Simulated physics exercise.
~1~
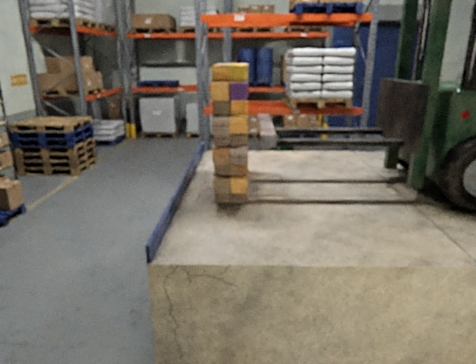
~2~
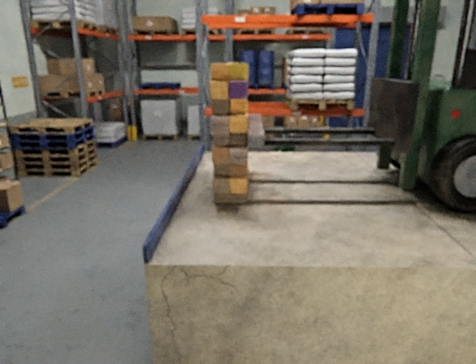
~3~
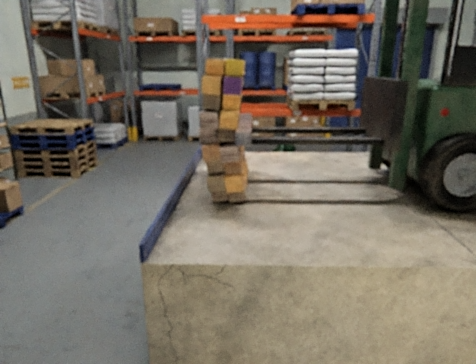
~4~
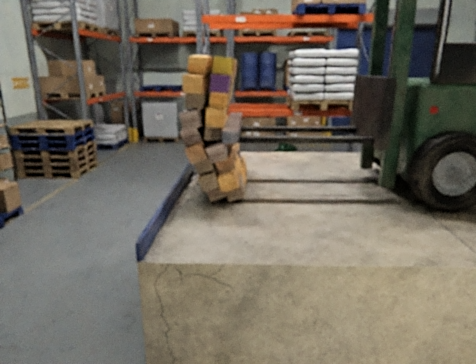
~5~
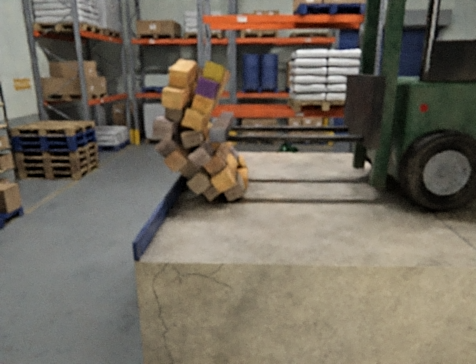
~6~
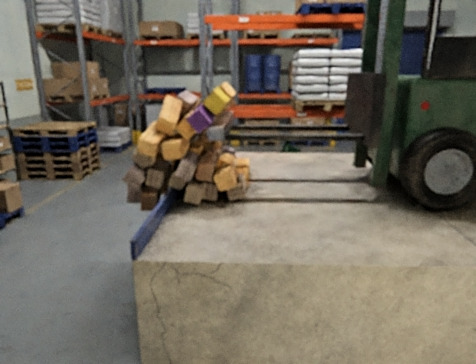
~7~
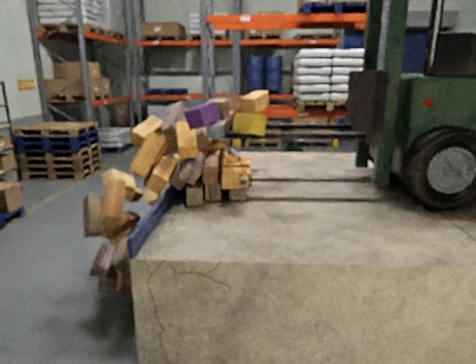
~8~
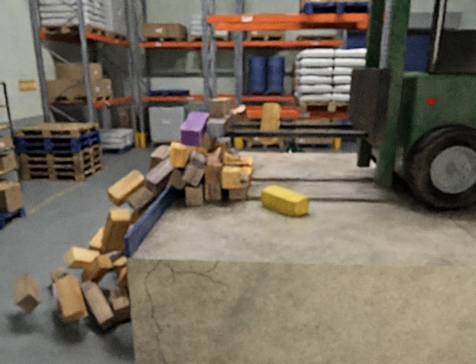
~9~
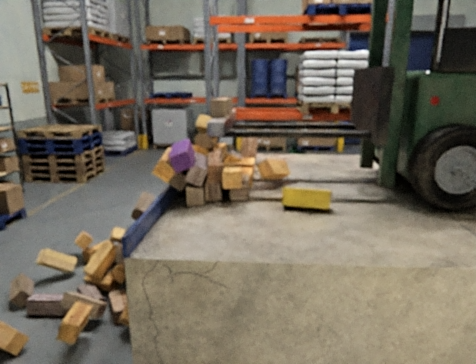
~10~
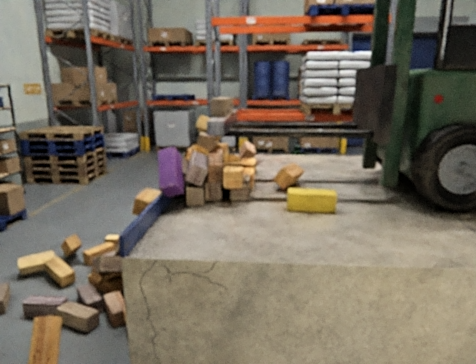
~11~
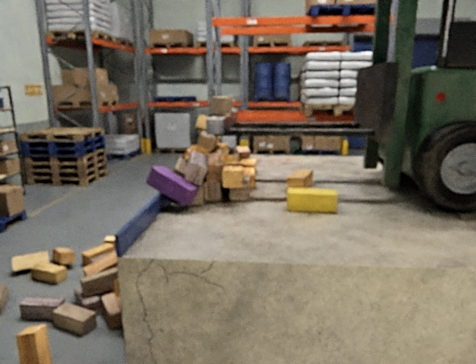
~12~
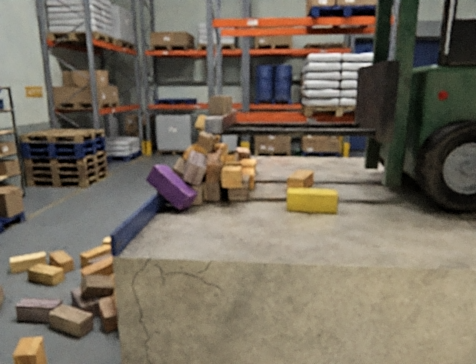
A green lift truck pushes a block stack leftward until it topples, spilling many over the edge.
